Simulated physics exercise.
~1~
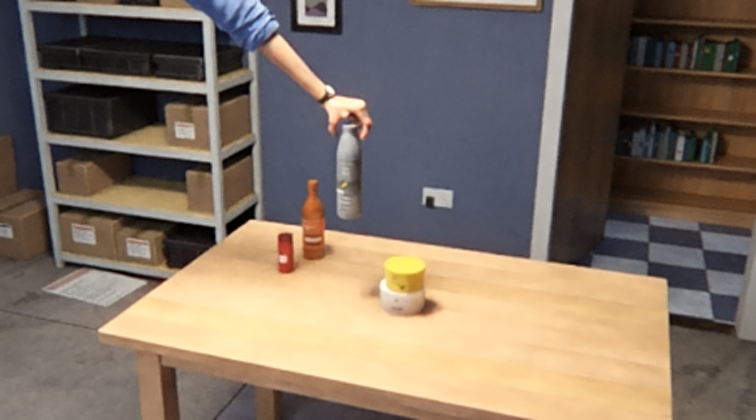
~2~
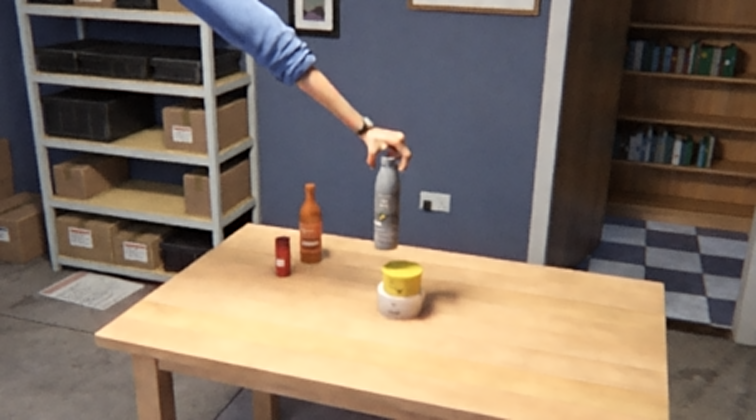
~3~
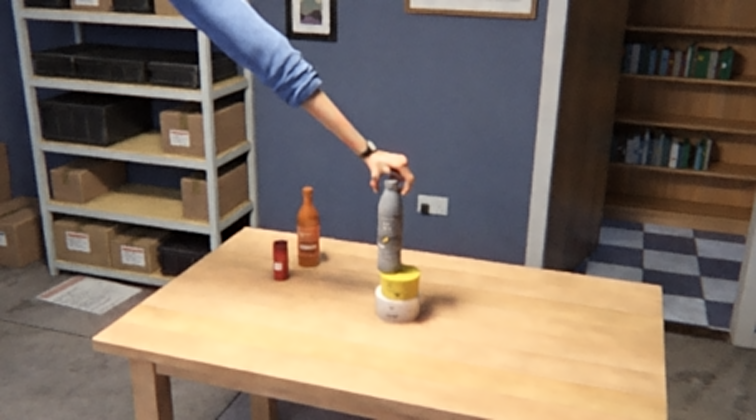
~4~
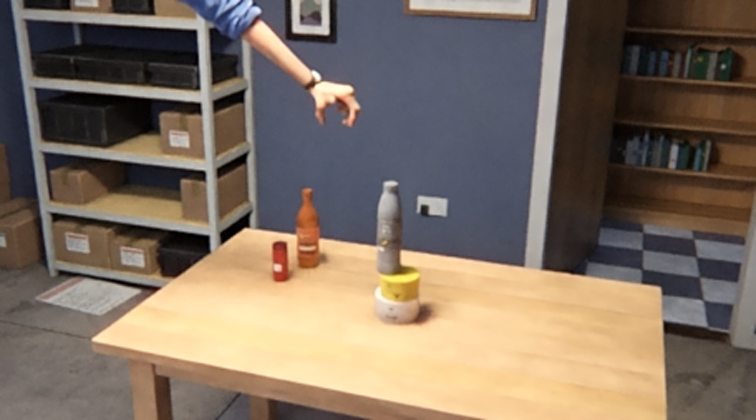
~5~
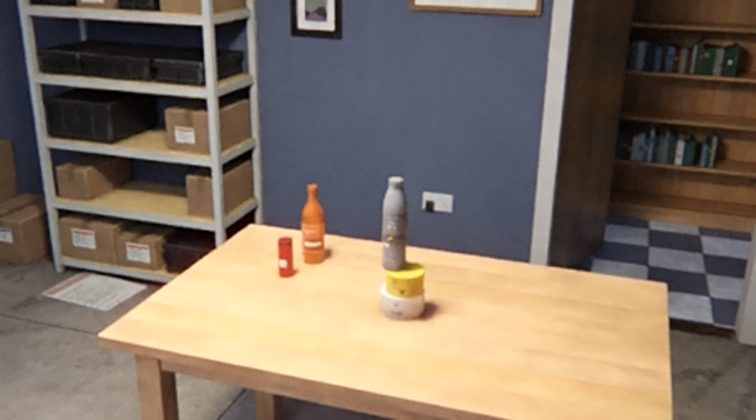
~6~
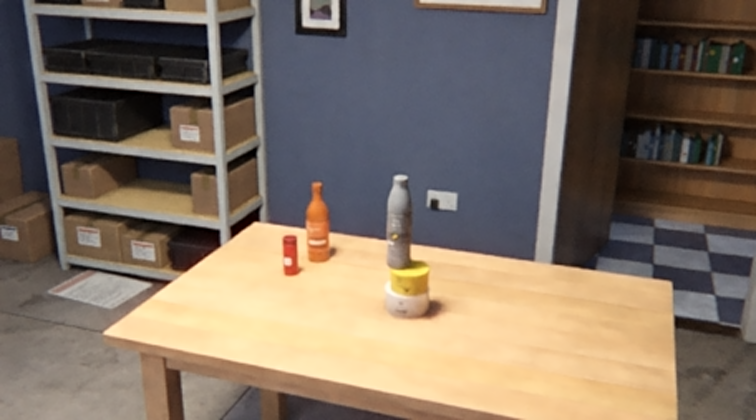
In a blue-walled storage room with shelves of boxes at left and a bookcase beyond an opening at right, a slightly swaying camera looks down on a wooden table. A yellow tub sits on a white tub near the middle, with an orange bottle and a small red container standing to the left. A hand reaching in from the upper left holds a grey bottle upright, moves it right and down, and sets it on the yellow tub. The hand lets go and withdraws. The grey bottle stays upright on the stacked tubs, and everything remains still.
